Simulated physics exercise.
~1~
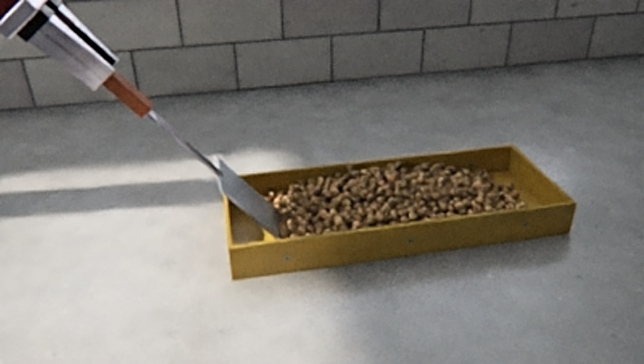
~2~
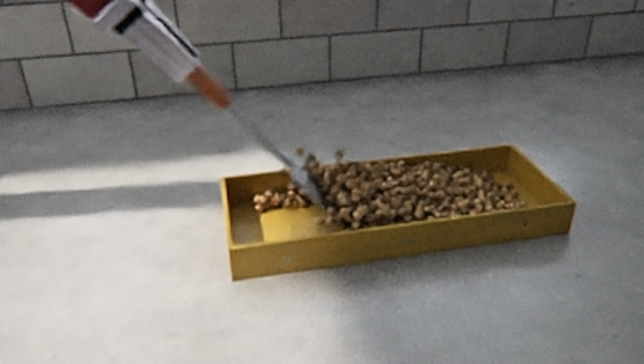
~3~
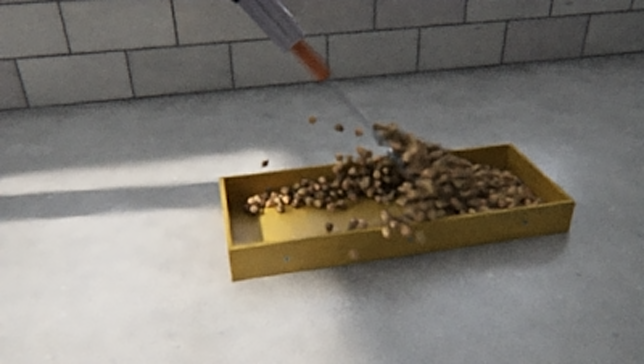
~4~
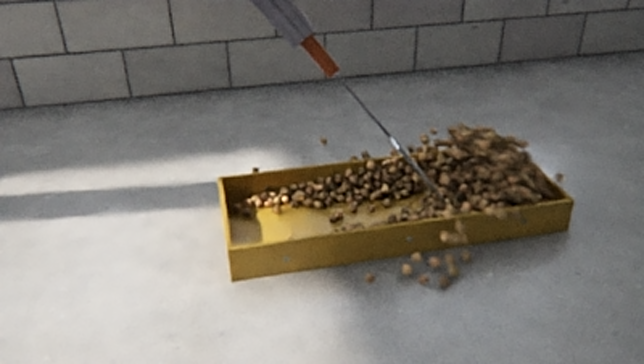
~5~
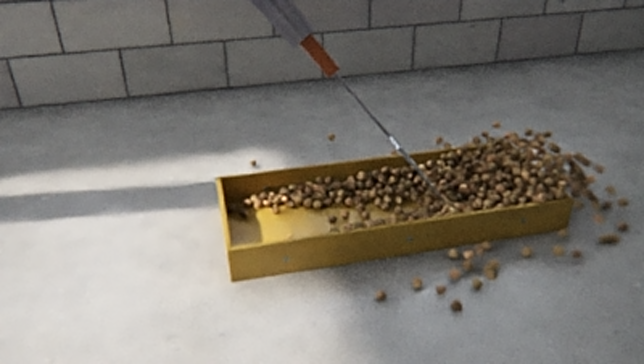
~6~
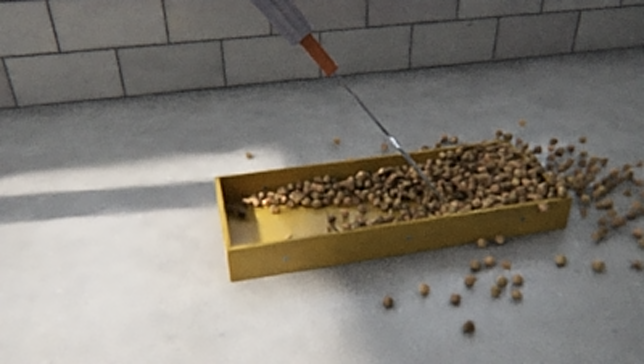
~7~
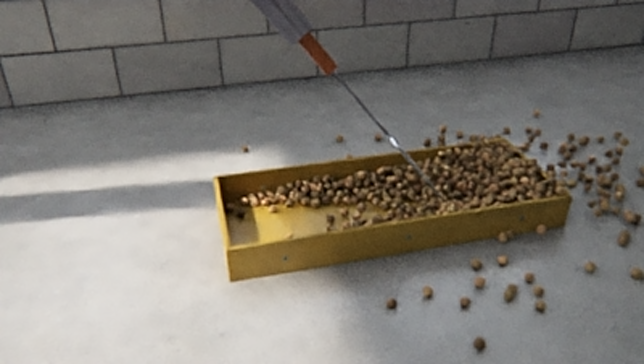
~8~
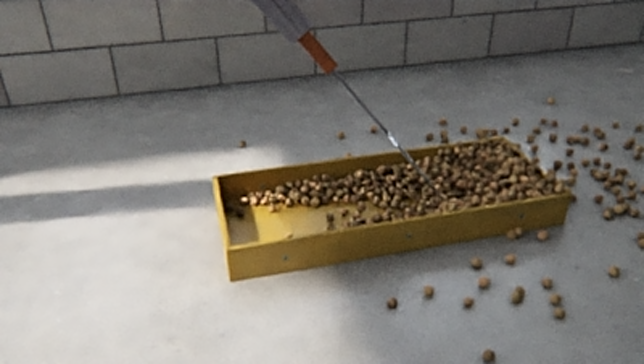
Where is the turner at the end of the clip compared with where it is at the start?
At the start the turner is at the left end of the tray, and at the end it is farther right, with its blade among the chickpeas just past the middle of the tray.
